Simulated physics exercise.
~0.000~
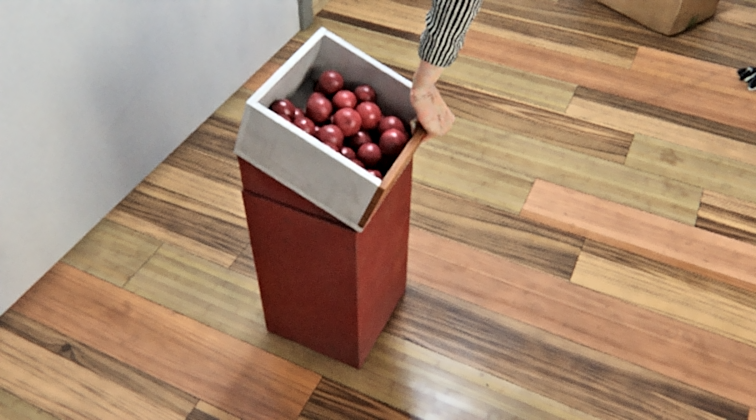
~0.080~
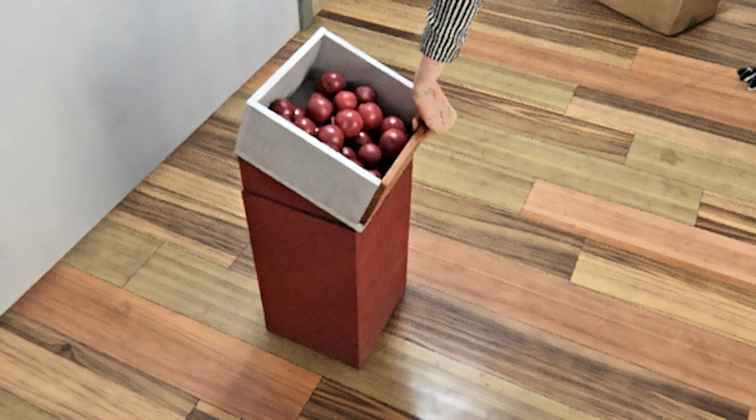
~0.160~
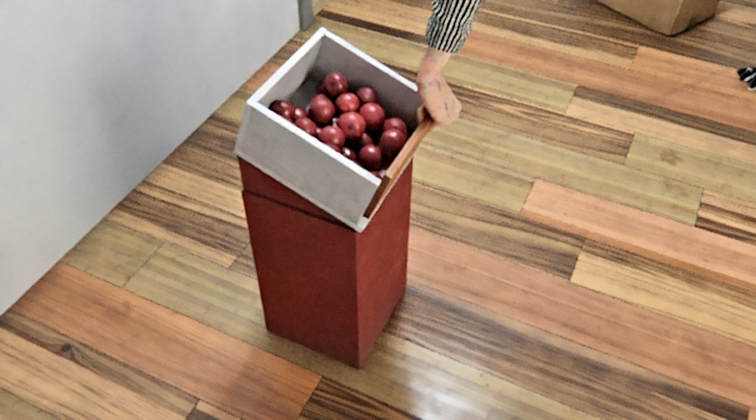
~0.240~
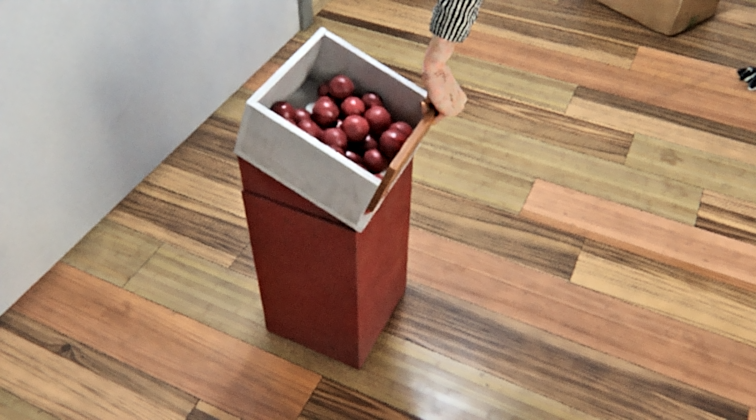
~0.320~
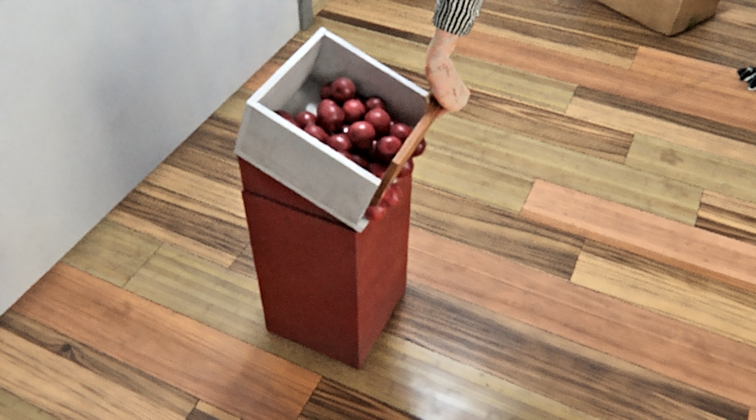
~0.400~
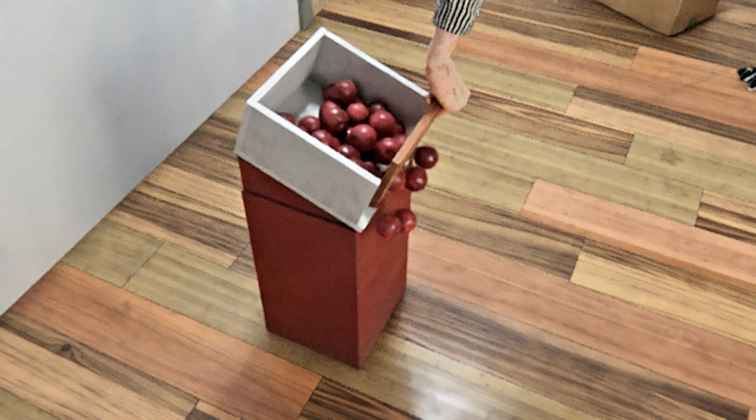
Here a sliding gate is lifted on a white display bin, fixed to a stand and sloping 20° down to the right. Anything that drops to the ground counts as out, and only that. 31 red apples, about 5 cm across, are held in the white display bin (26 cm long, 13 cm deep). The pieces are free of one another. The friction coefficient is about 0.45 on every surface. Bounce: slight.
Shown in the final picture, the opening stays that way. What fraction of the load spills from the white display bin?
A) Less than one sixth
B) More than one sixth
B.
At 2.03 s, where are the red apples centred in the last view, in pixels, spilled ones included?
Middle approx. (477, 358).
After 0.81 s, white display bin 21 in, 10 out.
After 1.32 s, white display bin 15 in, 16 out.
After 2.03 s, white display bin 3 in, 28 out.
Outcome (at 2.94 s), white display bin 0 in, 31 out. Asked share, 31 of 31, 100 per cent.
